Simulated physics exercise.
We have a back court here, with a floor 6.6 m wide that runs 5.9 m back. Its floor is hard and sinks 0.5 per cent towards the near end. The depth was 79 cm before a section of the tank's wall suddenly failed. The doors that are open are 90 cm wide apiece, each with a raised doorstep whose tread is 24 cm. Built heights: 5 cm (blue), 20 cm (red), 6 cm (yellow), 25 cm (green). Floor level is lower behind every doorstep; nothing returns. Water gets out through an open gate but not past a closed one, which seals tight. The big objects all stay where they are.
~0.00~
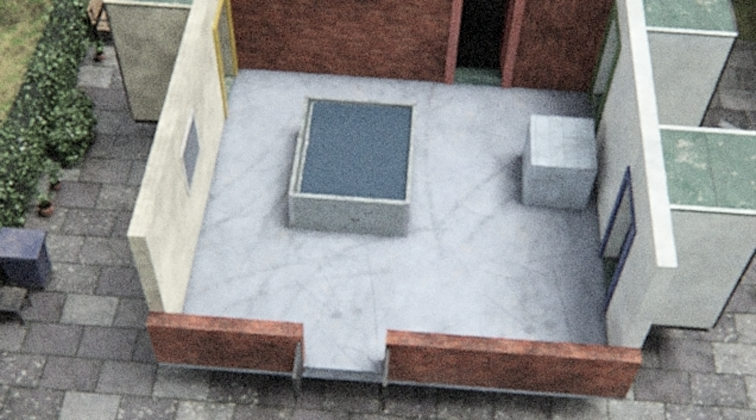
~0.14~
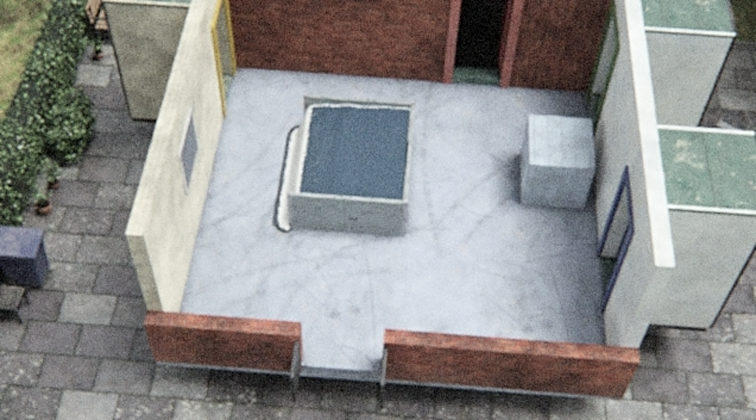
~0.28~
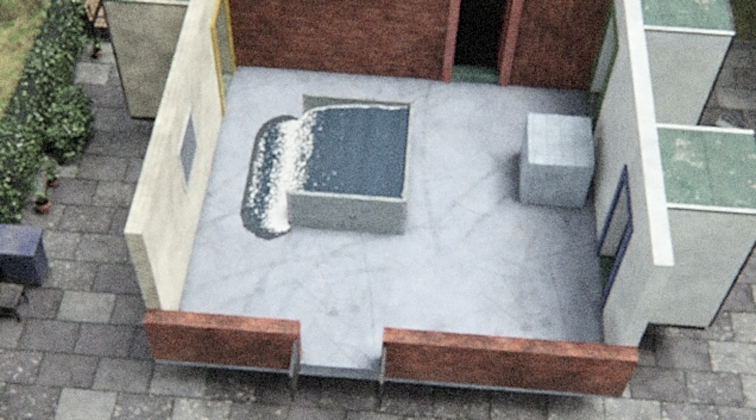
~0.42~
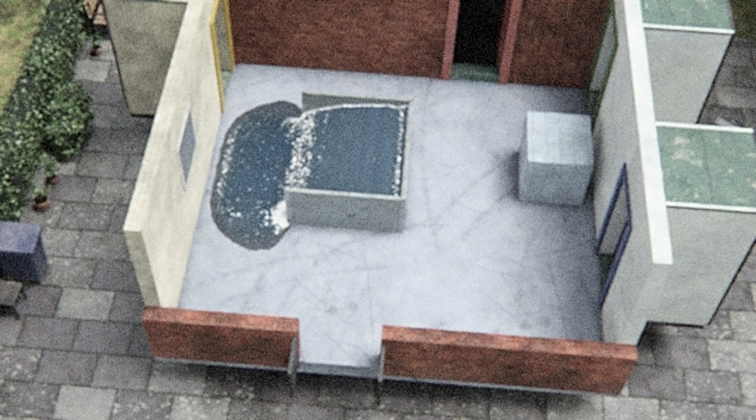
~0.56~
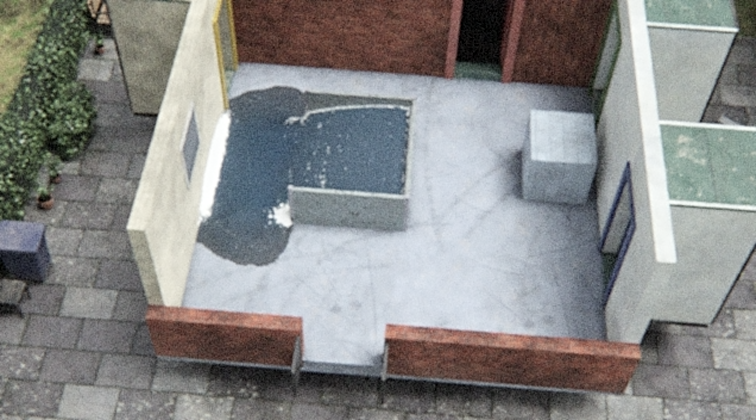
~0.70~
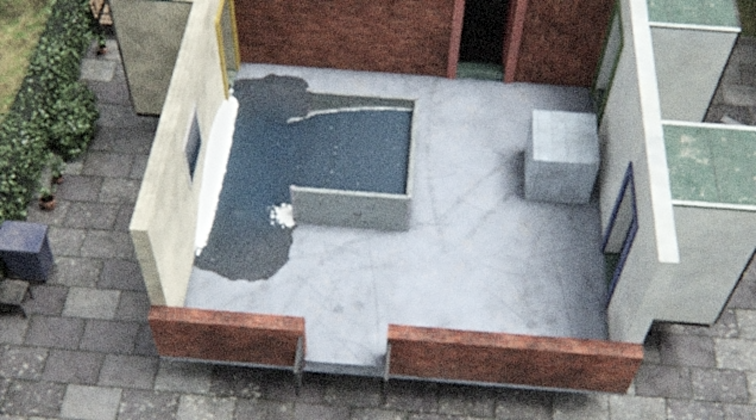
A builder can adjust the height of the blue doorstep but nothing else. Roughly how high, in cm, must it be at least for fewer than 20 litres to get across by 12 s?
Roughly 8.5 cm is just enough.
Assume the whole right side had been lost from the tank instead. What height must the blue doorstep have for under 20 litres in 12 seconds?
Then roughly 28 cm.
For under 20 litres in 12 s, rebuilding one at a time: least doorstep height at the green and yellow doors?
You'd want about 10.5 centimetres at green and about 29 centimetres at yellow.
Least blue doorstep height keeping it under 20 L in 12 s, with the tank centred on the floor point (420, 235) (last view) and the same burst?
Roughly 7.0 centimetres.
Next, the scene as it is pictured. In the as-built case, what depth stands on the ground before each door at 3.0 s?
Lab note, cm: Blue 0; red 3; yellow 22; green 0.
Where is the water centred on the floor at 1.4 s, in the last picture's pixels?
Around (291, 176).
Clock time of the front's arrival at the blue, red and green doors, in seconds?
For blue it's 4.5 s, for red 2.8 s, and for green 3.8 s.
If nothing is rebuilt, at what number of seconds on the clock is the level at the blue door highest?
Crest at t of about 6.5 s.
After 1.4 s water covers 20 % of the floor, deepest (55 cm) near (215, 171); it has not reached the blue door.
After 3.0 s water covers 50 % of the floor, deepest (34 cm) near (177, 335); it has not reached the blue door.
After 12.0 s water covers 100 % of the floor, deepest (11 cm) near (427, 324); 8 cm at the blue door, 95 litres in over its 5 cm doorstep.
At the blue door as built, the water arrived by 4.3 s and peaked near 12 cm at 6.6 s.
With a doorstep of 7.5 cm, 35 litres would have come in within the 12 s; with 10 cm, 8 litres. So under 20 litres takes about 8.5 cm.
